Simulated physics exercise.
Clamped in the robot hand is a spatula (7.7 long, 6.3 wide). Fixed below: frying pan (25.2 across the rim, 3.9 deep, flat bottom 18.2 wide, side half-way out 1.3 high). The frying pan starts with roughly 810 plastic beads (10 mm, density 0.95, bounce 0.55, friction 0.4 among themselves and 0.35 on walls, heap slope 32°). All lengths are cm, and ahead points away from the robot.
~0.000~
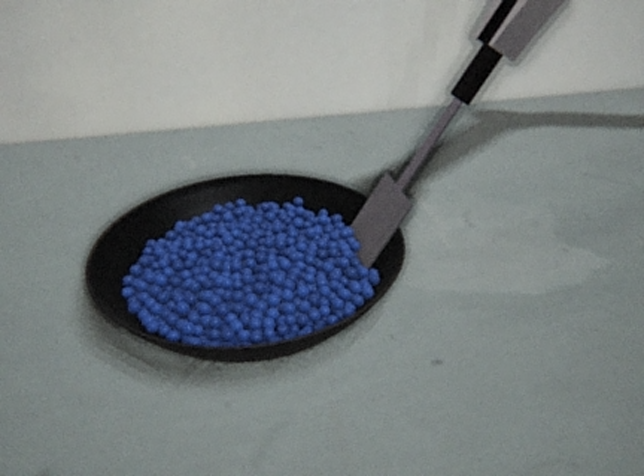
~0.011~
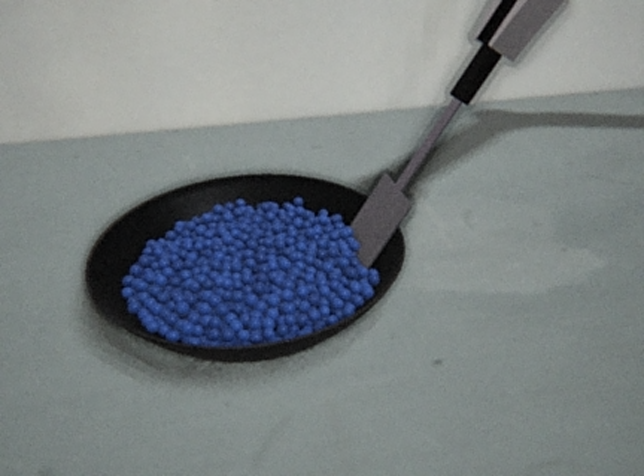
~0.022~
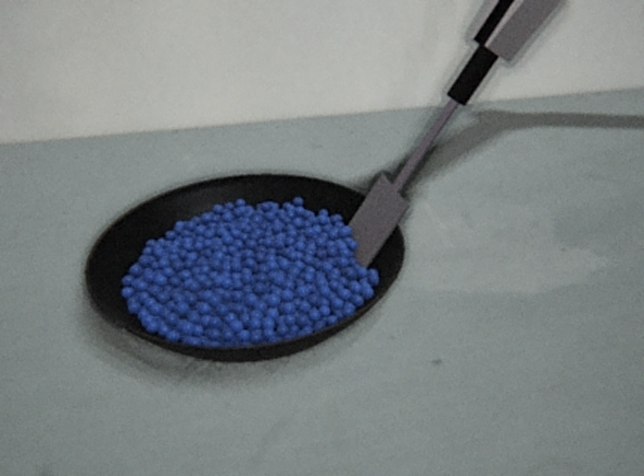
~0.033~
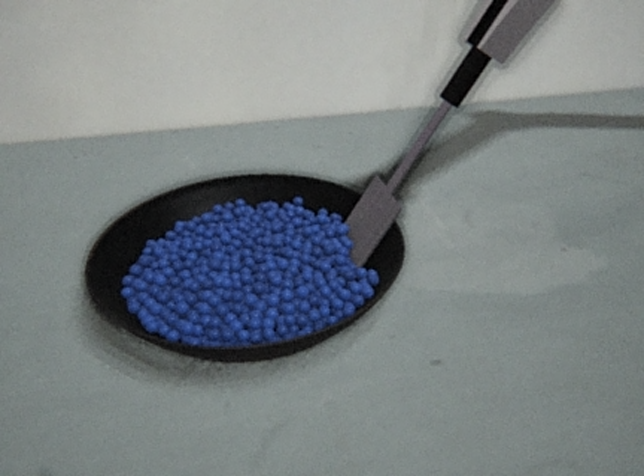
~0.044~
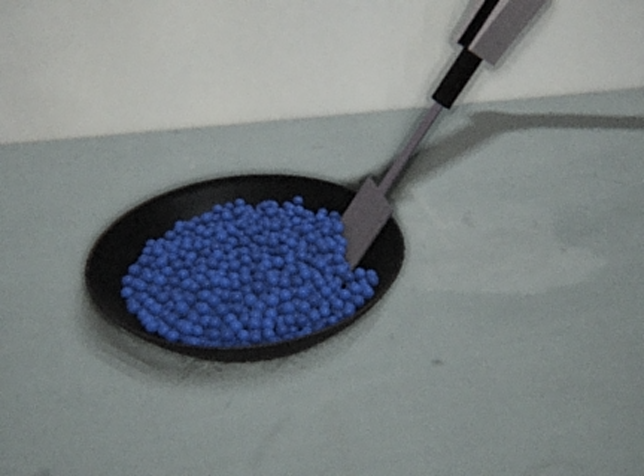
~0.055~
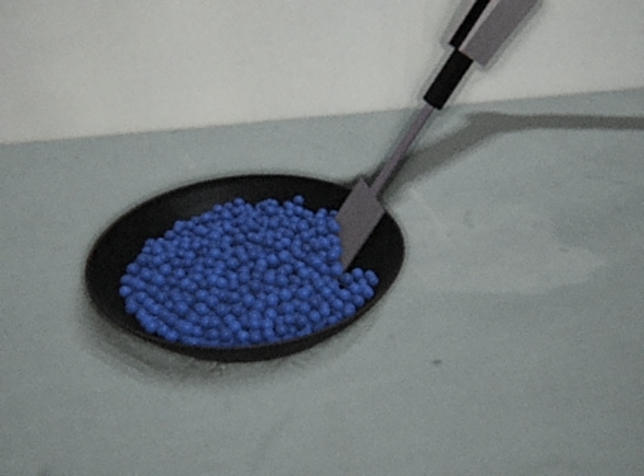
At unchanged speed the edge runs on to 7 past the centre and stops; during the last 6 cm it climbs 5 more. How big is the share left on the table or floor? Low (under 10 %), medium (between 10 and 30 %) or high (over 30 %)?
Share on the table or floor: Low (under 10 %).
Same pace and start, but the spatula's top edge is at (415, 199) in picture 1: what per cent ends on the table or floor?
Some 10 per cent.
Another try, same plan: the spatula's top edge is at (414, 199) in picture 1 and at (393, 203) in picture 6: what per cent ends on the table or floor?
Some 5 per cent.
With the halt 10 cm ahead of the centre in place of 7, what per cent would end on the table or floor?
Then about 15 per cent.
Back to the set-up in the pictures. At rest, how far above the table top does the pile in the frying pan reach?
Roughly 5.0 cm.
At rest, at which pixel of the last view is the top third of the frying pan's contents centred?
At about (165, 265).
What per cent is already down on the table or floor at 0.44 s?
About 5 per cent.
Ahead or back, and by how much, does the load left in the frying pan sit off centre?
Roughly 3.0 cm ahead.
By 0.13 s, sloping 58°, highest piece 5 above the table; 807 in the frying pan.
By 0.20 s, sloping 58°, highest piece 7 above the table; 807 in the frying pan.
By 0.44 s, sloping 58°, highest piece 5 above the table; 754 in the frying pan, 53 on the table or floor.
By 1.49 s, sloping 58°, highest piece 4 above the table; 754 in the frying pan, 53 on the table or floor.
Final count, 754 in the frying pan, 53 on the table or floor. That is 7 % on the table or floor.
